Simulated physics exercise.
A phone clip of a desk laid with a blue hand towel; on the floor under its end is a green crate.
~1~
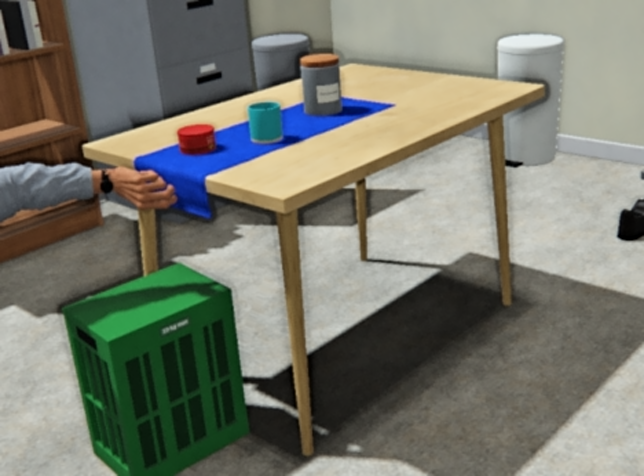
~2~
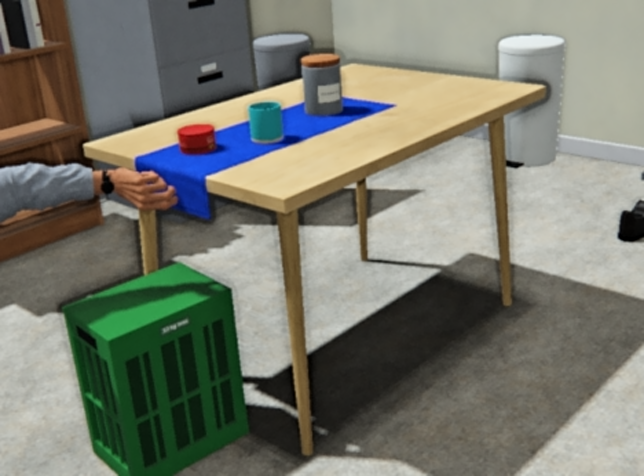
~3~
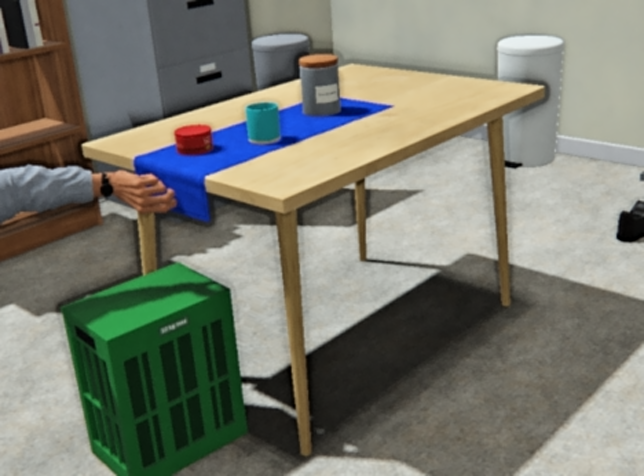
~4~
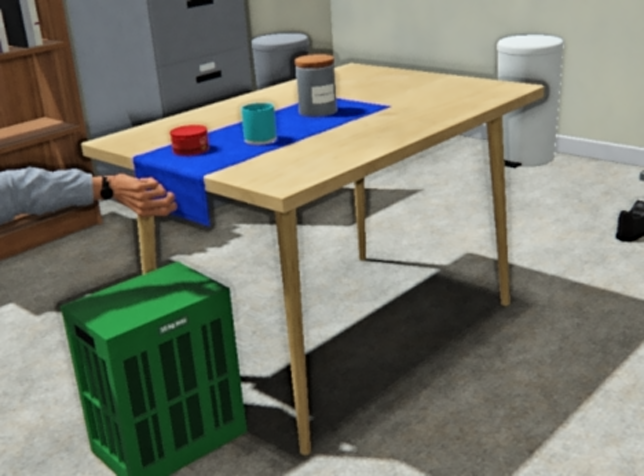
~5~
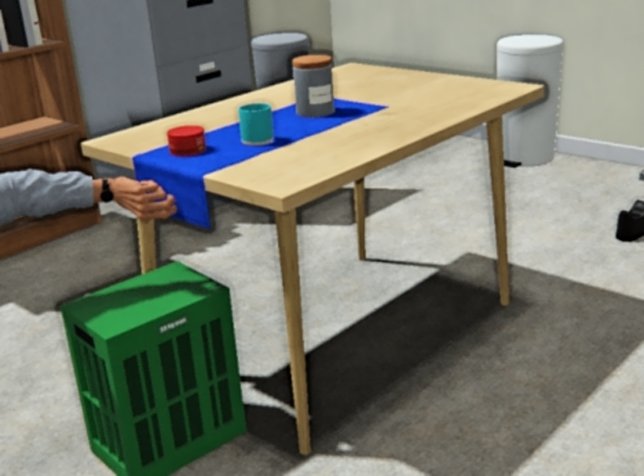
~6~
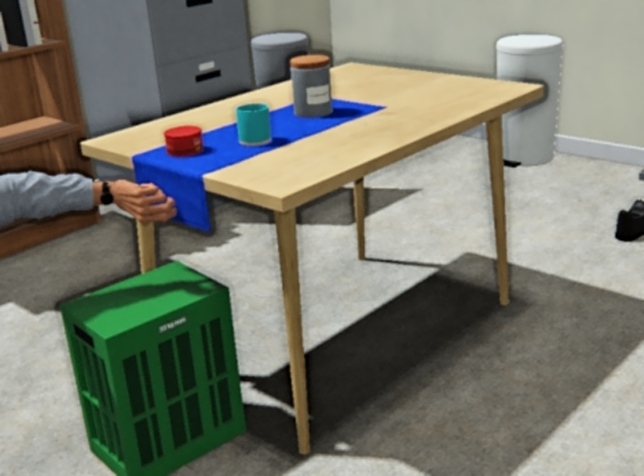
A hand in a grey sleeve with a dark wristband holds the near end of a blue cloth on a light wooden table, seen from slightly above in a carpeted room. A red tub, a turquoise mug and a grey canister stand along the cloth, above a green crate at lower left. The hand draws the cloth slightly down over the edge, the objects shifting left with it, while the view stays nearly still.
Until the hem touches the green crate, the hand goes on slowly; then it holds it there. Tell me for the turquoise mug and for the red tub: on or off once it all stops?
Turquoise mug: On, red tub: Off.
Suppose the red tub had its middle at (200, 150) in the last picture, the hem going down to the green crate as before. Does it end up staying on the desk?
In that case it tumbles off.
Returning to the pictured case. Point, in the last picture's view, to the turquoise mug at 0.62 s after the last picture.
About (217, 137).
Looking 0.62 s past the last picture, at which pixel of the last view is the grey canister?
(281, 96).
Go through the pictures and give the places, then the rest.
The first frame shows hand towel end (211, 218); turquoise mug (264, 106); red tub (195, 129); grey canister (320, 58); top of the crate (145, 313).
The second frame shows hand towel end (210, 219), far hem (397, 106); red tub (196, 129); red tub stands on the cloth.
The third frame shows hand towel end (210, 221); turquoise mug (262, 106).
The fourth frame shows hand towel end (209, 226), far hem (392, 107); red tub (189, 130).
The fifth frame shows hand towel end (211, 228); turquoise mug (255, 107).
The sixth frame shows hand towel end (210, 231), far hem (388, 108); turquoise mug (252, 107); red tub (182, 131); top of the crate (143, 311).
Then, 0.62 s on from there, hem going down; mug carried along near (217, 137); tub over the edge.
Then, 1.02 s on from there, hem on the crate; mug carried along near (204, 141); tub over the edge.
In the end, hem on the crate; mug carried along near (204, 141); tub over the edge. The turquoise mug stays on the table and the red tub goes over the edge.
